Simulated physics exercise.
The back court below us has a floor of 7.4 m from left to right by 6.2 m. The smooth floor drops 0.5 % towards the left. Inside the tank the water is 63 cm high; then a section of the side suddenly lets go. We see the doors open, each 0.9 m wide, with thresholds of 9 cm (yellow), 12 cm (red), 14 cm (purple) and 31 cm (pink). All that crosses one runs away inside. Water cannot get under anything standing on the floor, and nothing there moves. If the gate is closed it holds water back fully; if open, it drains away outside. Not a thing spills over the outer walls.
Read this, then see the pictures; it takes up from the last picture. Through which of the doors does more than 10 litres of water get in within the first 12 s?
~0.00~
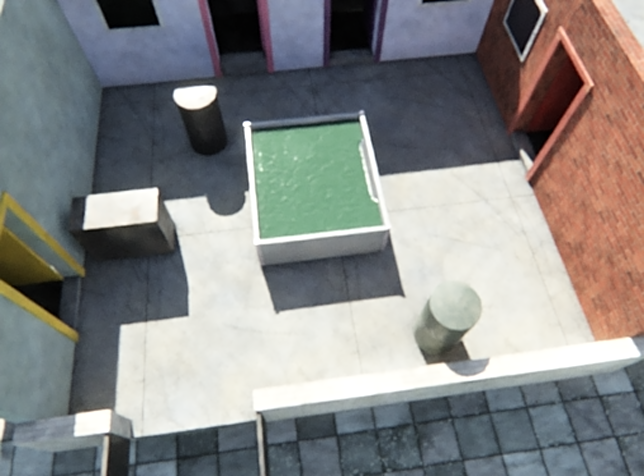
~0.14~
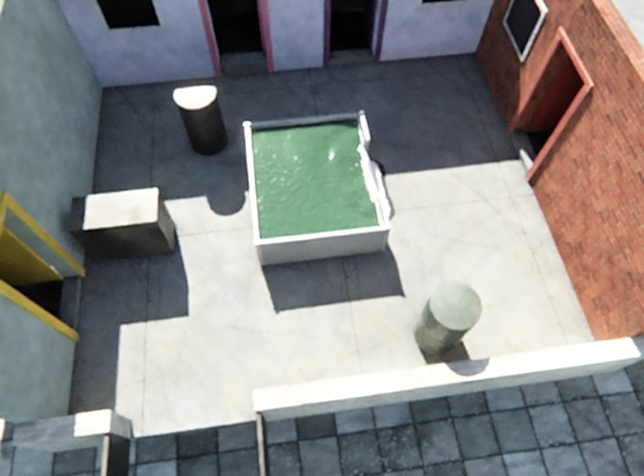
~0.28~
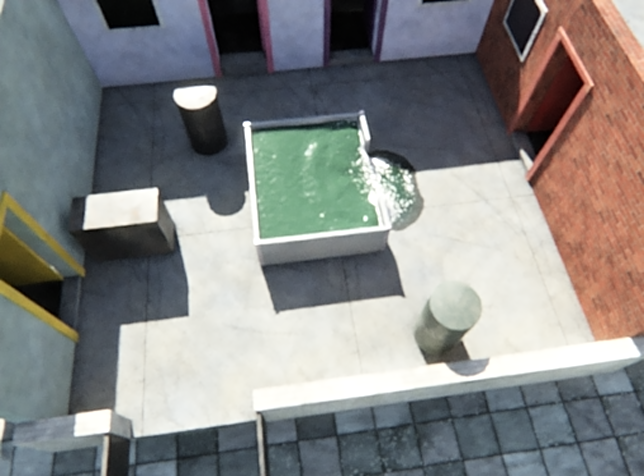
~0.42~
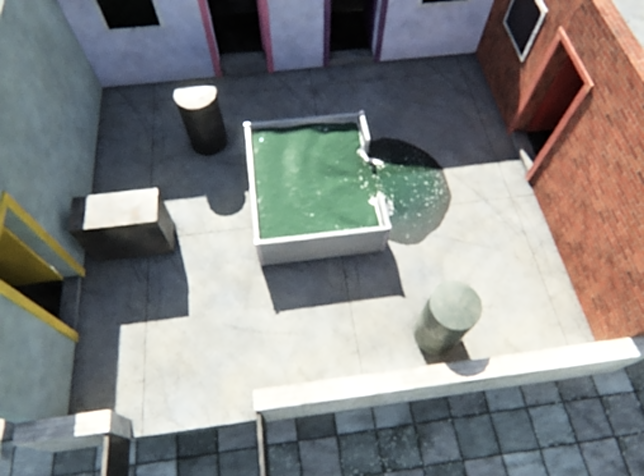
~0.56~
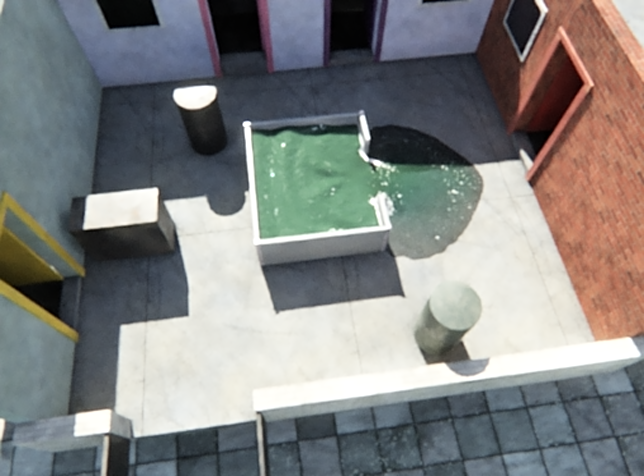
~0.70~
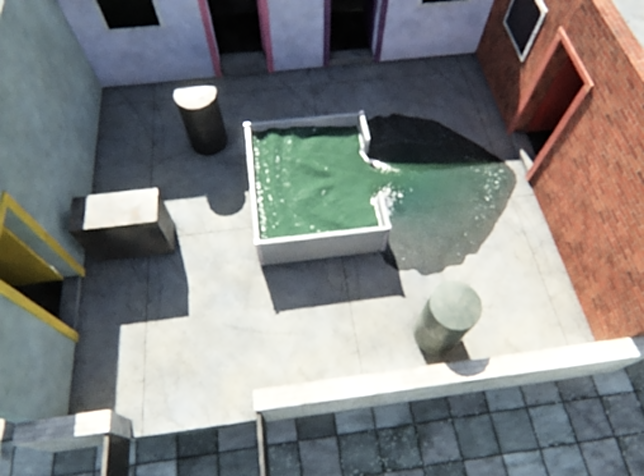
The yellow door will undershoot the limit; the red door will overshoot the limit; the purple door will undershoot the limit; the pink door will undershoot the limit.
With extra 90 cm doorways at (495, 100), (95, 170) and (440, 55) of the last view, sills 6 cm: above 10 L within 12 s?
Per doorway, in order: Sufficient / insufficient / sufficient.
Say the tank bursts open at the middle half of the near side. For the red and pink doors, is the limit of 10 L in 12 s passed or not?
Checking each door against the limit: Red does not exceed it, pink does not exceed it.
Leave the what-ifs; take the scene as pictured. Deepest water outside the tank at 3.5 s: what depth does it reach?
22 cm or so.
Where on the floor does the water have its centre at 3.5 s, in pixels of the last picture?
The water's centre is around (408, 191).
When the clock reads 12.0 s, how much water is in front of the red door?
About 6.0 centimetres.
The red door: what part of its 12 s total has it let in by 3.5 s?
About 90 per cent.
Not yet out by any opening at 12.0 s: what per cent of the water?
Some 92 per cent remains.
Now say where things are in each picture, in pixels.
The tank at (314, 176) is whole and still, 63 cm deep, in the first picture.
The front is at a hidden place, 0.6 m from the gap at (369, 185); 0.2 m2 of floor is under water; 63 cm left at the back of the tank, in the second picture.
The front is at (400, 160), 0.9 m from the gap at (369, 186); 0.9 m2 of floor is under water; 63 cm left at the back of the tank, in the third picture.
The front is at (437, 170), 1.3 m from the gap at (369, 186); 1.9 m2 of floor is under water; 63 cm left at the back of the tank, in the fourth picture.
Water pours out at (369, 185) and has run 1.9 m, to (471, 169); typically 5 cm deep outside, 60 cm at the tank's back, in the fifth picture.
Water pours out at (369, 185) and has run 2.5 m, to (506, 168); typically 5 cm deep outside, 53 cm at the tank's back, in the sixth picture.
After 1.4 s water covers 20 % of the floor and is deepest (31 cm) near (383, 194); yellow door not reached, red door 8 cm at the sill, 33 L in, purple door not reached, pink door not reached.
After 2.2 s water covers 30 % of the floor and is deepest (32 cm) near (599, 352); yellow door not reached, red door 26 cm at the sill, 103 L in, purple door not reached, pink door not reached.
After 3.5 s water covers 35 % of the floor and is deepest (22 cm) near (599, 352); yellow door not reached, red door 17 cm at the sill, 166 L in, purple door 4 cm at the sill, 0 L in, pink door not reached.
After 7.0 s water covers 80 % of the floor and is deepest (14 cm) near (457, 346); yellow door not reached, red door 11 cm at the sill, 189 L in, purple door 6 cm at the sill, 0 L in, pink door 3 cm at the sill, 0 L in.
After 12.0 s water covers 100 % of the floor and is deepest (10 cm) near (89, 227); yellow door 8 cm at the sill, 0 L in, red door 6 cm at the sill, 189 L in, purple door 6 cm at the sill, 0 L in, pink door 3 cm at the sill, 0 L in.
